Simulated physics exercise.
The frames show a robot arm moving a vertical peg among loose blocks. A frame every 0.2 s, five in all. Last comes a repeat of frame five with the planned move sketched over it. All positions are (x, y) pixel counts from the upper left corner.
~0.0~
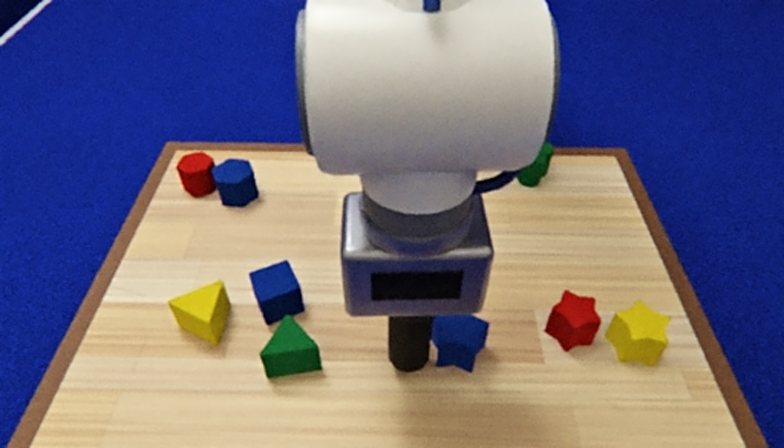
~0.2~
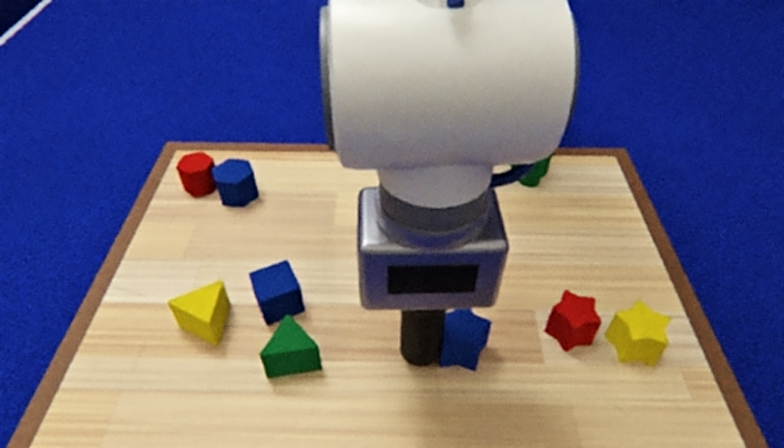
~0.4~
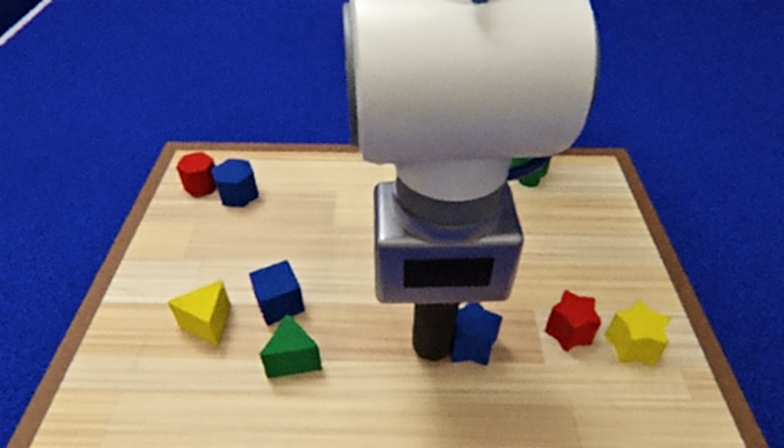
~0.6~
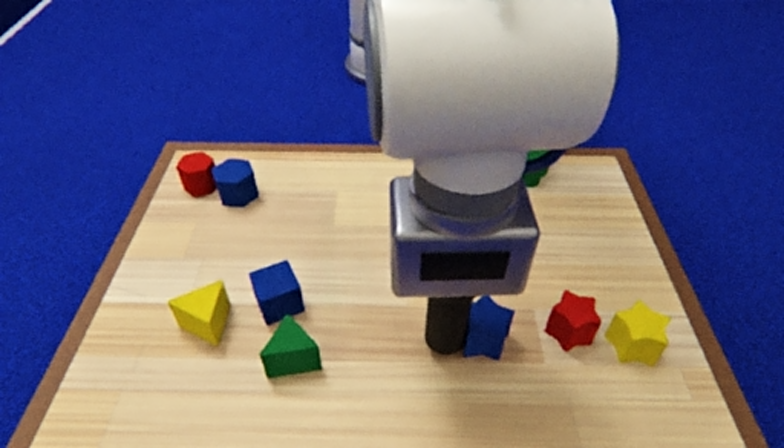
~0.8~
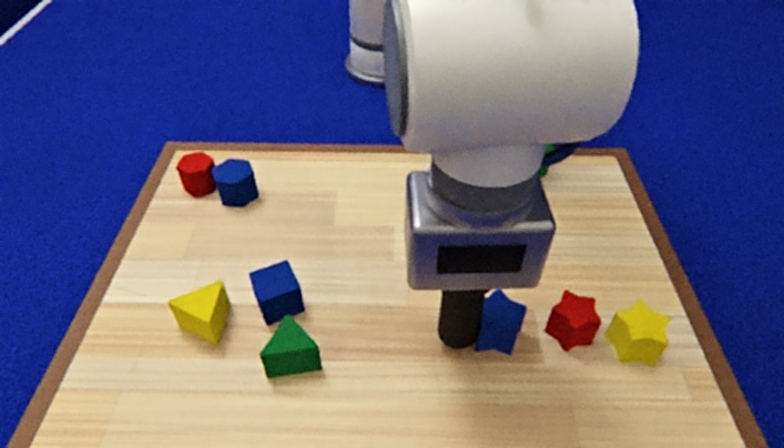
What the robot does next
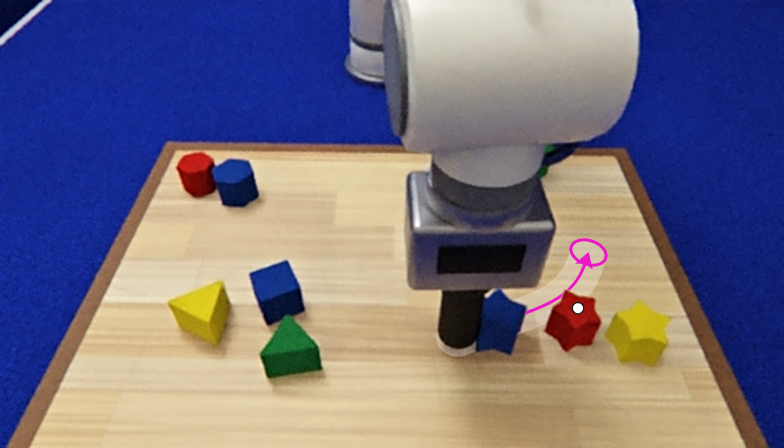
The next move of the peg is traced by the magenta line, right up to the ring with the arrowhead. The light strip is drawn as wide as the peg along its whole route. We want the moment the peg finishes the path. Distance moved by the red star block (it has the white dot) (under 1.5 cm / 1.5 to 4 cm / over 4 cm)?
It slides well over 4 cm.
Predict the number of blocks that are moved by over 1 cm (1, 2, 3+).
It should be three or more, as far as I can tell.
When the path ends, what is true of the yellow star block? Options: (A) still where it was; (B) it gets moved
B - it gets moved.
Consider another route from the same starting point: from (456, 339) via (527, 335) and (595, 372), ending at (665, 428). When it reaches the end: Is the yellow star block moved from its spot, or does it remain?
Shifted.
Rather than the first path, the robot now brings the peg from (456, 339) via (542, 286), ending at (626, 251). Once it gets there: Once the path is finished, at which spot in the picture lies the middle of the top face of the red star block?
My best guess is (613, 315).
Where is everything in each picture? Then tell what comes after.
Lower end of the peg at (409, 355), tops of blocks, blue star block at (460, 326), red star block at (578, 308), yellow star block at (645, 321), in the first picture.
Peg at (420, 349), blue star block at (463, 325), in the second picture.
Peg at (432, 344), blue star block at (474, 320), in the third picture.
Peg at (445, 338), blue star block at (487, 315), in the fourth picture.
Peg at (457, 332), blue star block at (499, 310), red star block at (578, 308), yellow star block at (645, 321), in the fifth picture.
The drawn path runs from (456, 339) through (515, 317) and (567, 291) to (588, 252); the dot is on the red star block.
The first path, step by step. One third of the way, peg at (518, 309); blue star block at (561, 289); red star block at (605, 308), turned 25° clockwise; yellow star block at (653, 324).
Two thirds of the way, peg at (569, 284); blue star block at (618, 271), turned 30° clockwise; red star block at (642, 305), turned 90° clockwise; yellow star block at (676, 338).
At the end, peg at (591, 245); blue star block at (627, 268), turned 50° clockwise; red star block at (643, 304), turned 95° clockwise; yellow star block at (676, 338).
